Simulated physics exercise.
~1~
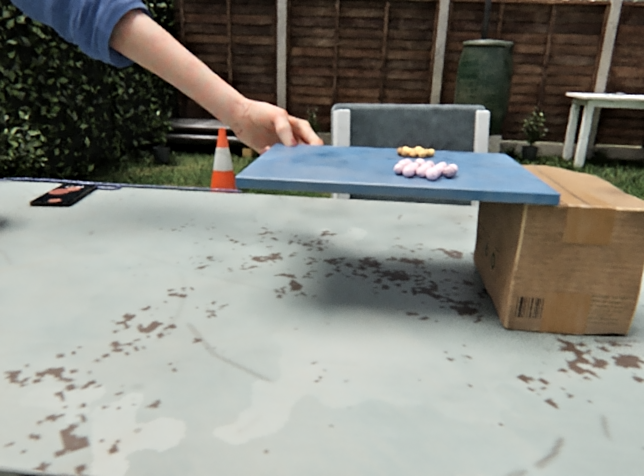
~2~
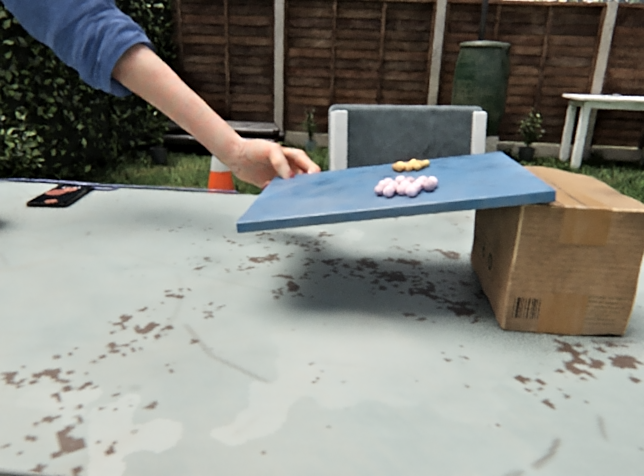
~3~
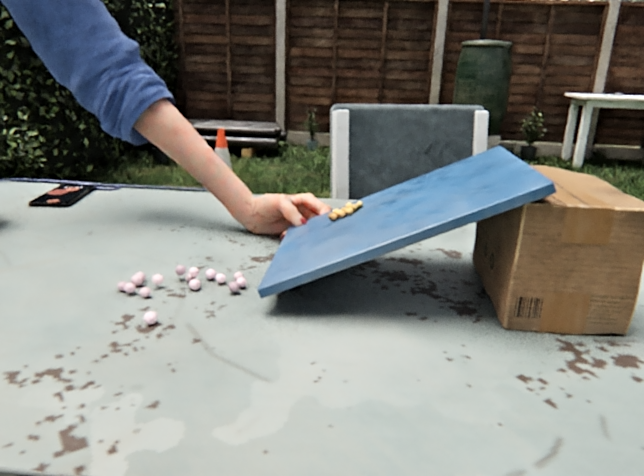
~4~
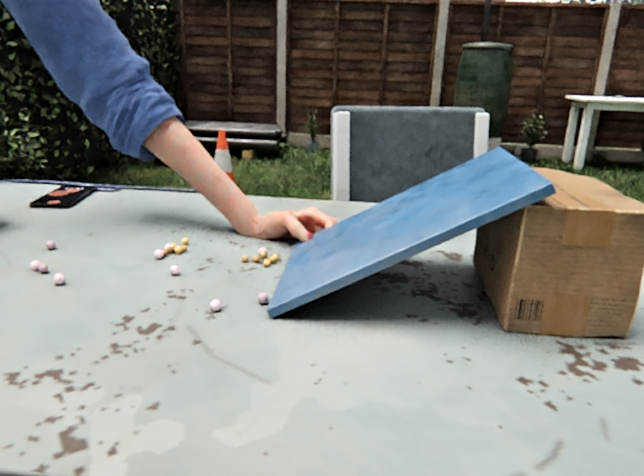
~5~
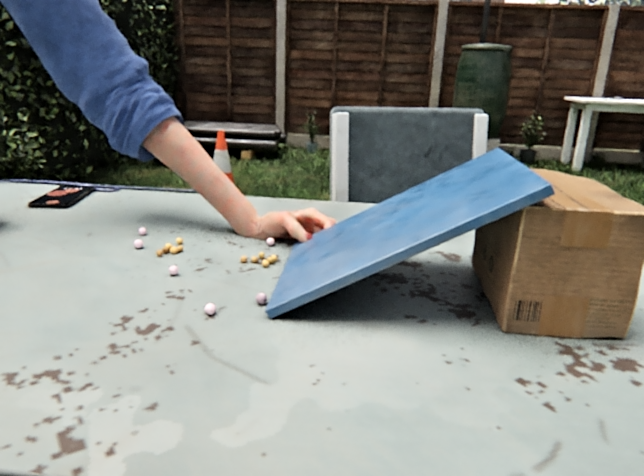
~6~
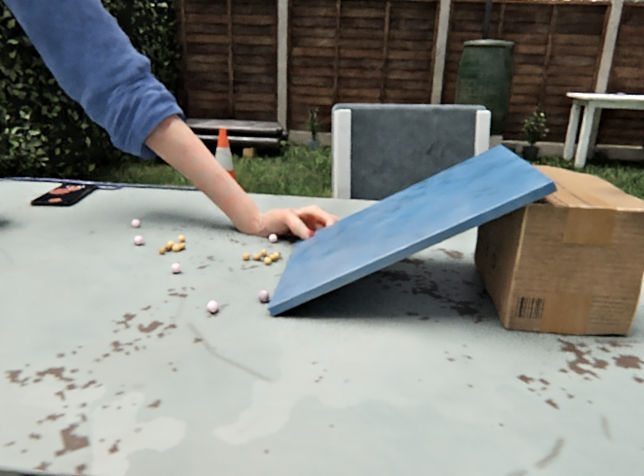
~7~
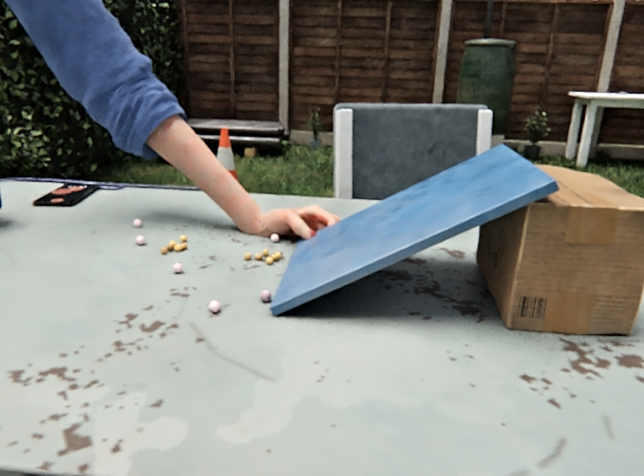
In a fenced garden, seen from the side across a worn, pale table, a blue board bridges from a cardboard box on the right to the hand of someone in a blue sleeve on the left. A cluster of pale pink balls sits on the near side, with a smaller yellow group behind. The hand lowers its end, and the pink balls roll off leftward while the yellow ones are still on the slope. Then the yellow ones slide off too. The board rests as a ramp, the yellow pieces lying near its foot and the remaining pink balls scattered, some farther out.
